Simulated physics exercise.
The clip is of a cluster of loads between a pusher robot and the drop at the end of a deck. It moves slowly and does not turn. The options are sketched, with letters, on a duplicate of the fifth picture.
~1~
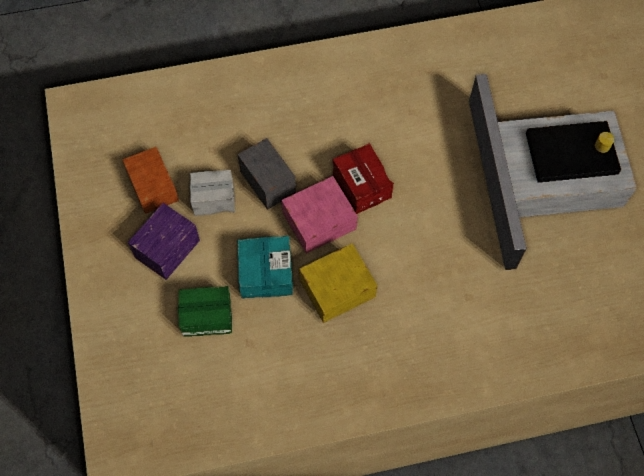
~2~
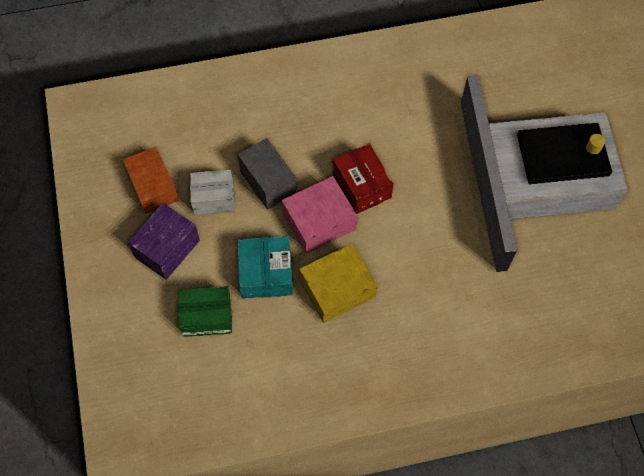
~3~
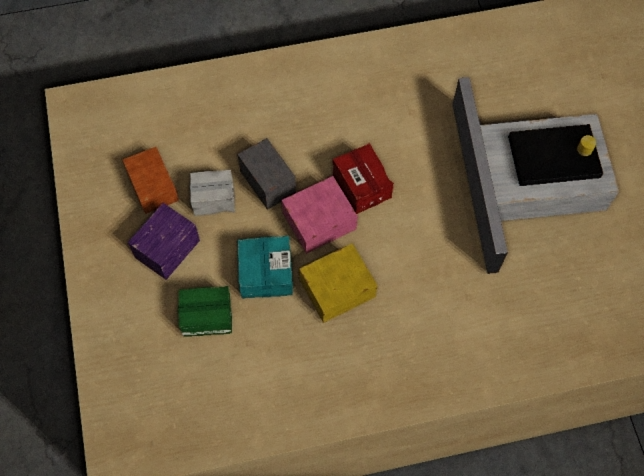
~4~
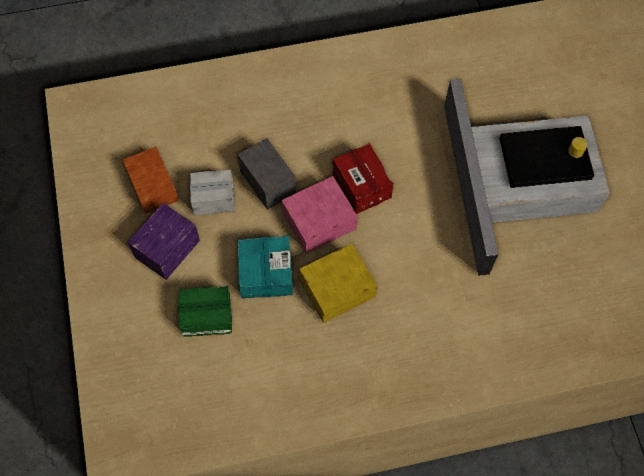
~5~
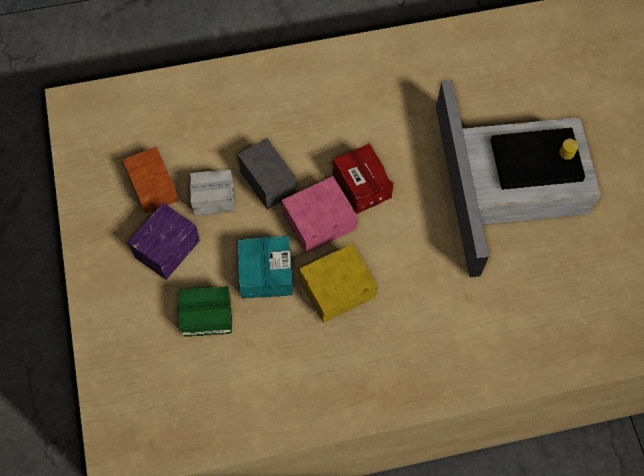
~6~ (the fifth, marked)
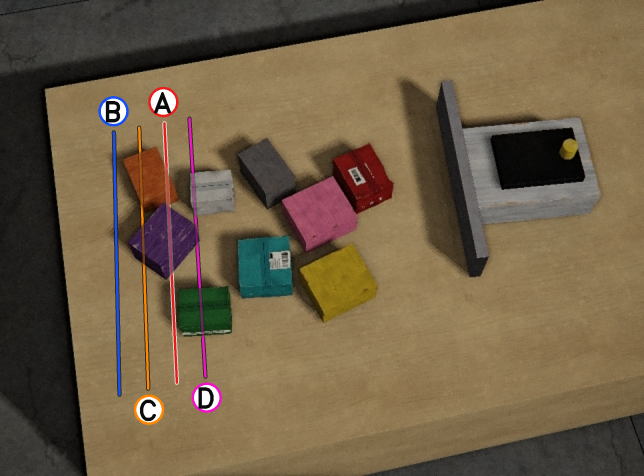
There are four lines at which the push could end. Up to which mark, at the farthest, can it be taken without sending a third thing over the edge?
Stop at A.
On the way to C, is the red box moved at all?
Yes.
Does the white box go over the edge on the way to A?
No.
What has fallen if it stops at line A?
The green box.
On the marked copy, A at (170, 244); B at (116, 255); C at (143, 249); D at (197, 239).
With A. Early on, robot (428, 178); yellow crate (331, 284); turquoise parcel (256, 276).
Further on, robot (323, 198); green box (119, 332); orange crate (121, 176).
At the end, robot (239, 215); green box over the edge; white box (67, 219); one fallen.
As for the rest, B drops six; C drops four; D is within the limit but short.
